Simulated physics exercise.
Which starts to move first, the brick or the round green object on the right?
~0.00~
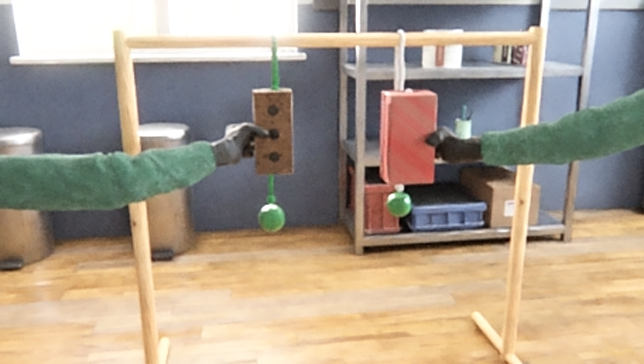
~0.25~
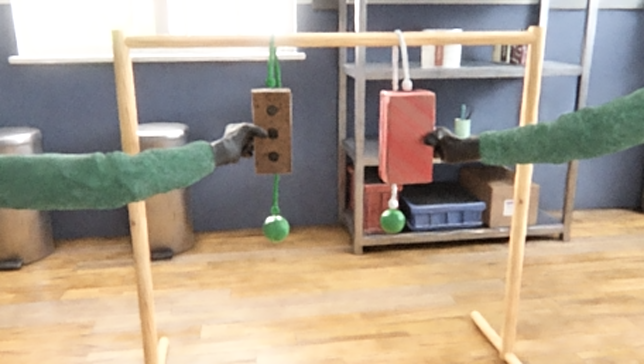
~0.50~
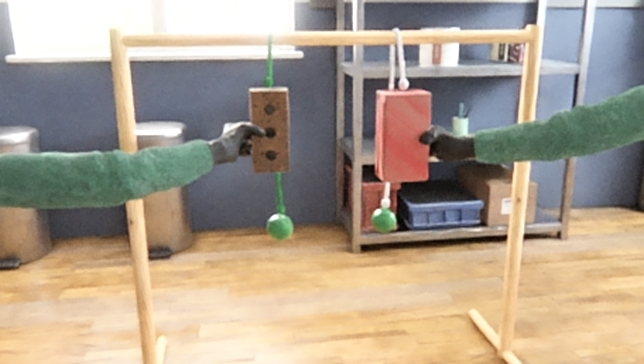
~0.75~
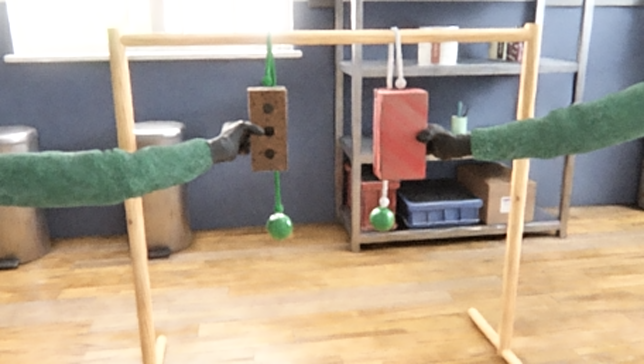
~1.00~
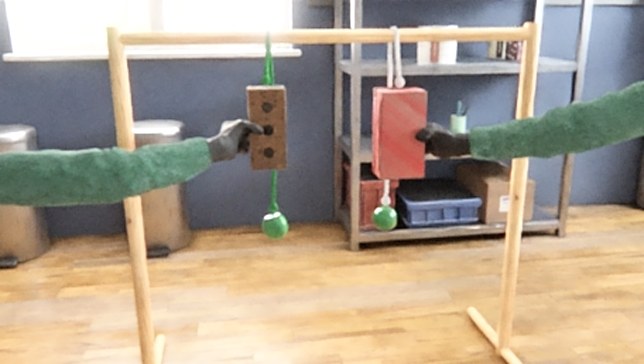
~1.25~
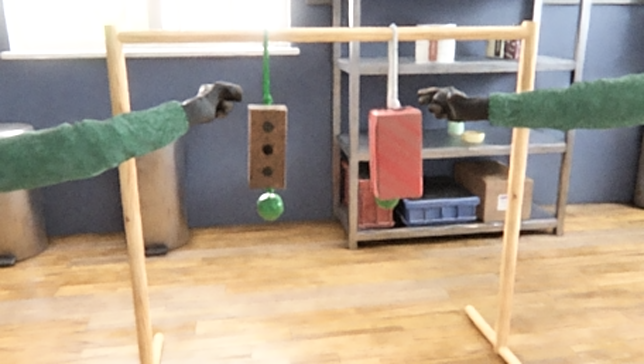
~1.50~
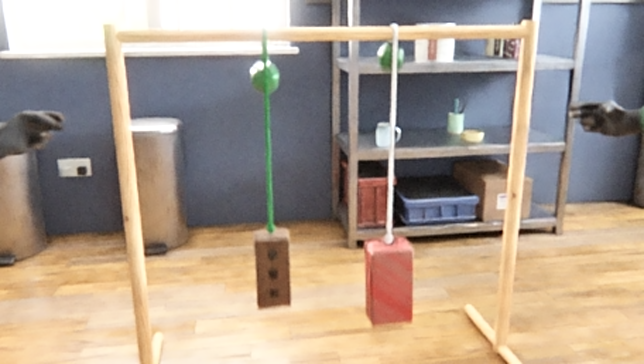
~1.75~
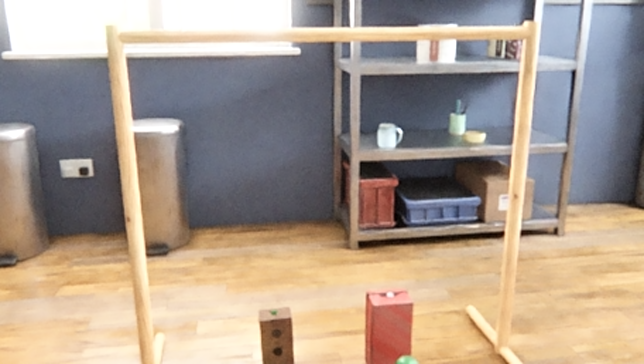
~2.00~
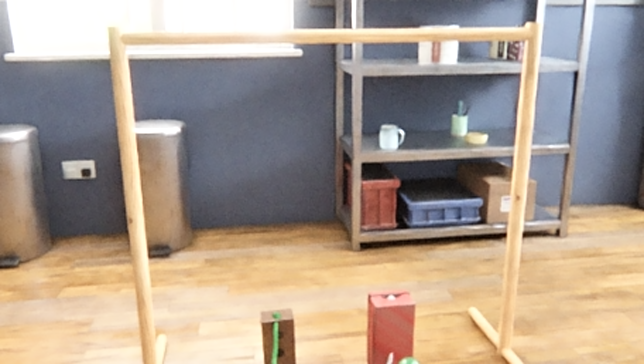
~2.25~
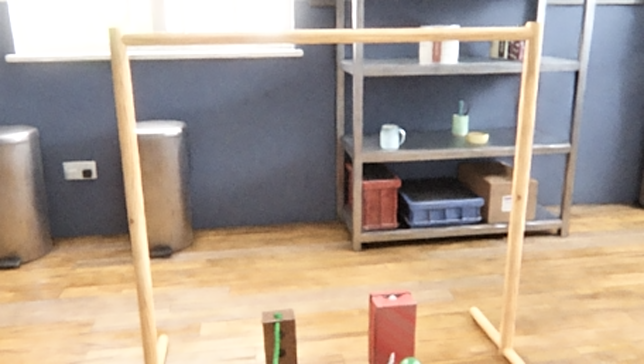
The round green object on the right moves first, shifting while the brick is still held. The brick only starts to move later, when the hand lets it go.
